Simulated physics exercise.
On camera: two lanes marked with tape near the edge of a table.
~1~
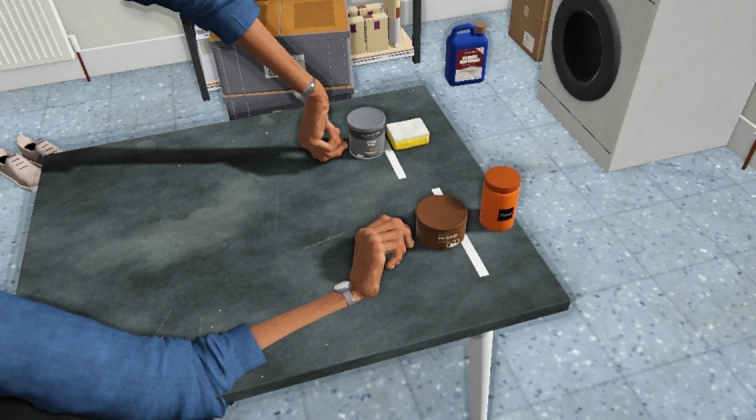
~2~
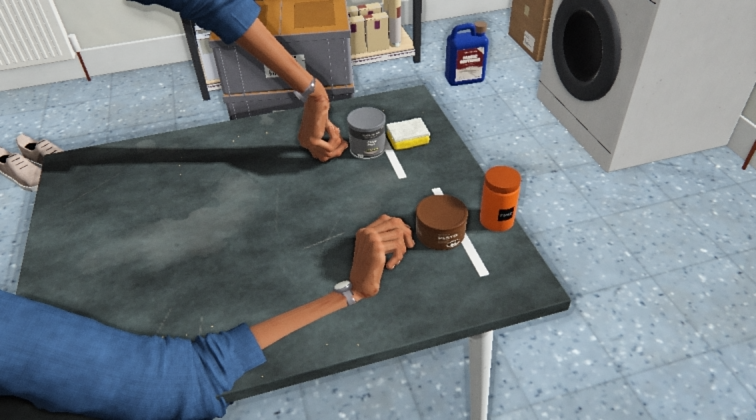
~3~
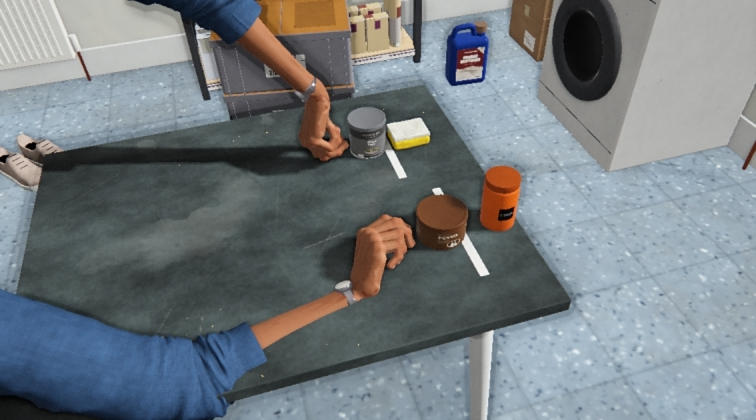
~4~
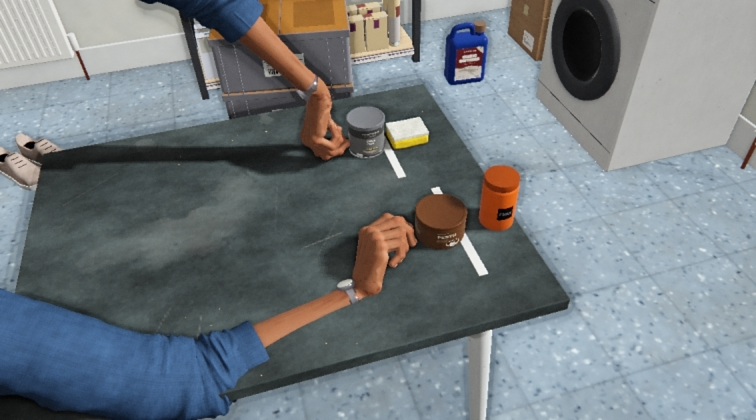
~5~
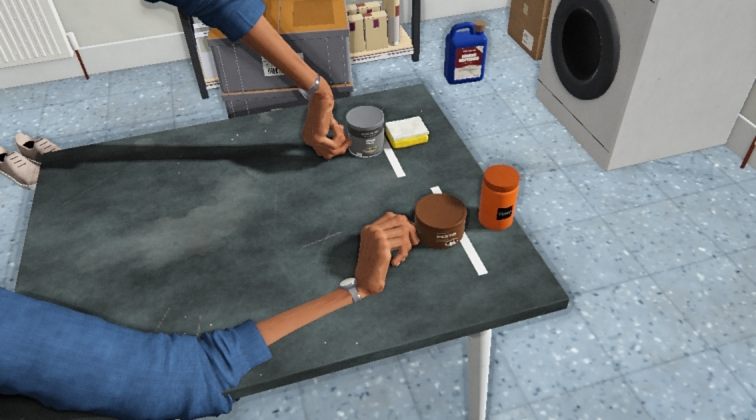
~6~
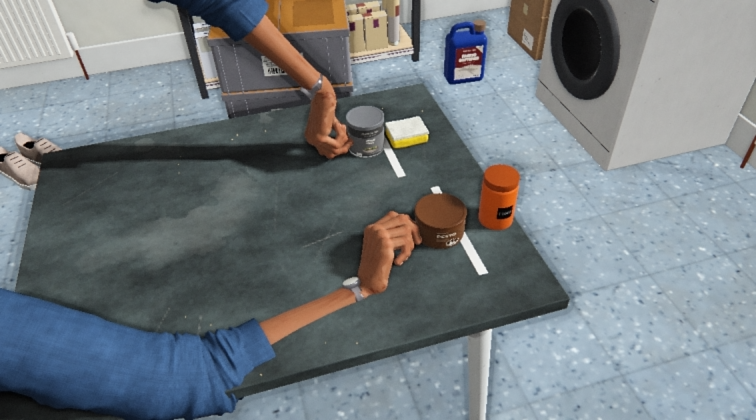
Two blue-sleeved arms resting almost still on a dark table, hands beside a grey tin and brown tub, sponge and orange jar nearby.
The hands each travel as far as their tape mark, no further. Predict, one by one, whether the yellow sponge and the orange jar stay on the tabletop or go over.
My prediction: The yellow sponge stays put, the orange jar goes over.
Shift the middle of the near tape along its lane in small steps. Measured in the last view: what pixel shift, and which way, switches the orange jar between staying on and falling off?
Shift it left by around 12 pixels.
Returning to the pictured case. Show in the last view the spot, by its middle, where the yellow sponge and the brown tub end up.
About (440, 126) and (485, 210).
Then, 1.46 s after the last picture, yellow sponge moved about its own width near (440, 126); orange jar tipped 26° from how it was near (535, 194).
Then, 1.76 s after the last picture, yellow sponge moved about its own width near (440, 126); orange jar falling near (546, 317).
By the end, the yellow sponge remains on top, near (440, 126); the orange jar falls off the table.
